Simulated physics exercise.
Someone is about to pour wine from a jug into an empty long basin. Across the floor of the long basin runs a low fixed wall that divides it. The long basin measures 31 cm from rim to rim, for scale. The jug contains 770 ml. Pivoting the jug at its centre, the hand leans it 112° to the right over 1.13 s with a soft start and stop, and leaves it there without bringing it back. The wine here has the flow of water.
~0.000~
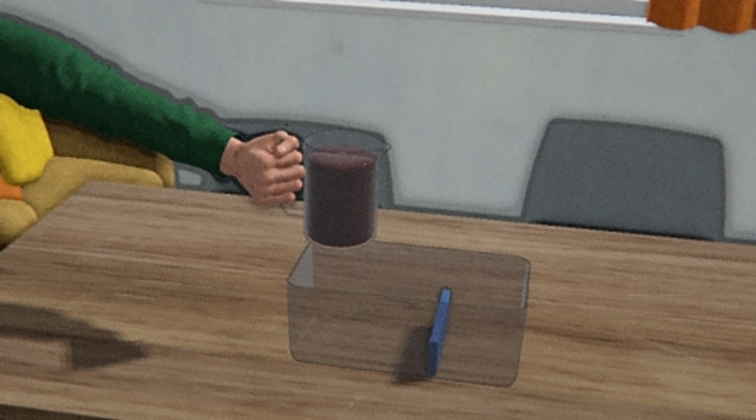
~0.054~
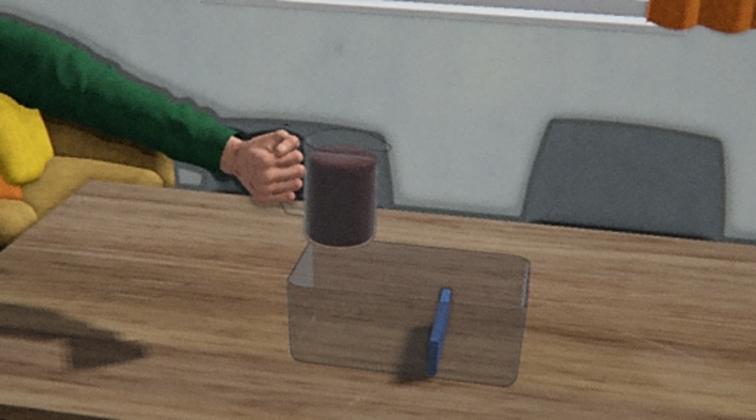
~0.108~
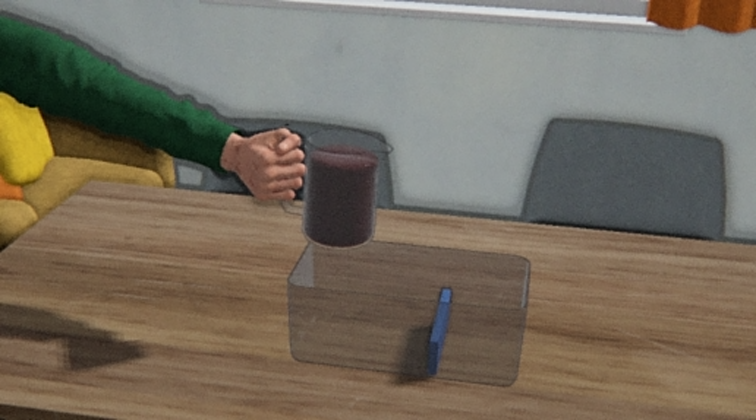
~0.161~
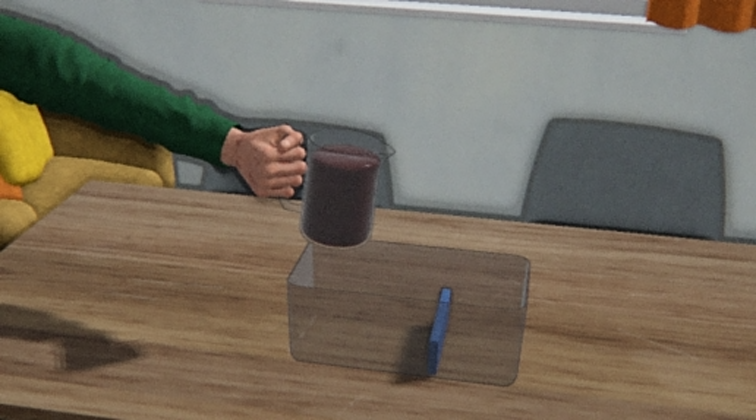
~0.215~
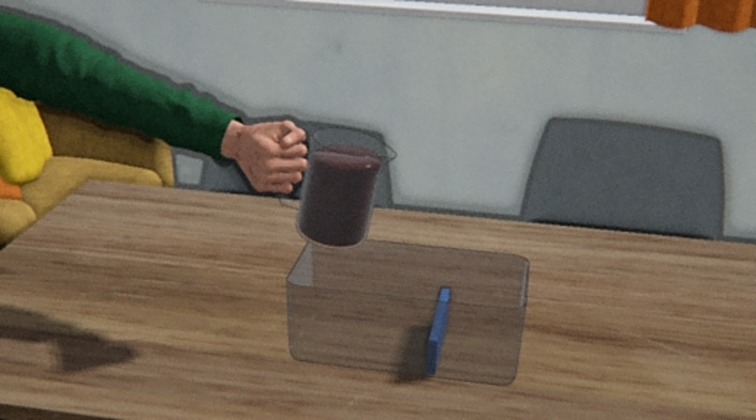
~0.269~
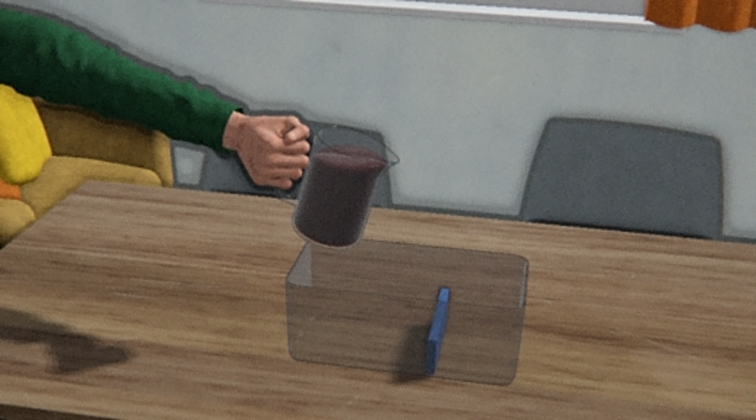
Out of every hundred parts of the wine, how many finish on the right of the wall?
About 35 in every hundred.
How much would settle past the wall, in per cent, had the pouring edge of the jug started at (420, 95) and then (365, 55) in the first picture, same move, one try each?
Around 80 per cent first, around 20 per cent next.
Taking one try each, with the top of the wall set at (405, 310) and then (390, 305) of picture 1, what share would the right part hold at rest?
Respectively close to 90 and 95 %.
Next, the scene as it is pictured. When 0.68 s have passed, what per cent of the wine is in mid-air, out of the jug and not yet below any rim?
Roughly 12 %.
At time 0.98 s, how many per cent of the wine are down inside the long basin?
Roughly 60 per cent.
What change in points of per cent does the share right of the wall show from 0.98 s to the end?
Looks like it goes higher by around 4.
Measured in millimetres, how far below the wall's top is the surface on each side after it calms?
On the left it's about 34 mm; on the right, about 36 mm.
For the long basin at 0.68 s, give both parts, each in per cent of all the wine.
Roughly 1 sits left and 5 sits right.
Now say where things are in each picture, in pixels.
Tilt 0°; pouring edge (391, 147); surface from (308, 152) to (379, 158); the long basin's rim runs from (300, 260) to (528, 285); the wall's top is at (440, 315), in the first frame.
Tilt 1°; pouring edge (391, 147); surface from (309, 151) to (379, 158), in the second frame.
Tilt 3°; pouring edge (393, 149); surface from (310, 151) to (380, 159), in the third frame.
Tilt 6°; pouring edge (395, 151); surface from (312, 151) to (382, 159), in the fourth frame.
Tilt 10°; pouring edge (397, 155); surface from (312, 153) to (384, 159), in the fifth frame.
Tilt 15°; pouring edge (400, 160); surface from (314, 155) to (389, 160), in the sixth frame.
By 0.68 s the tilt is 73° and 81 per cent is still to pour, 1 is left of the wall and 5 right of it.
By 0.98 s the tilt is 107° and 27 per cent is still to pour, 29 is left of the wall and 31 right of it.
By 1.29 s the tilt is 112° and 1 per cent is still to pour, 62 is left of the wall and 34 right of it.
By 1.63 s the tilt is 112° and 0 per cent is still to pour, 64 is left of the wall and 35 right of it.
At rest 64 per cent lies left of the wall, 35 right of it and 1 outside.
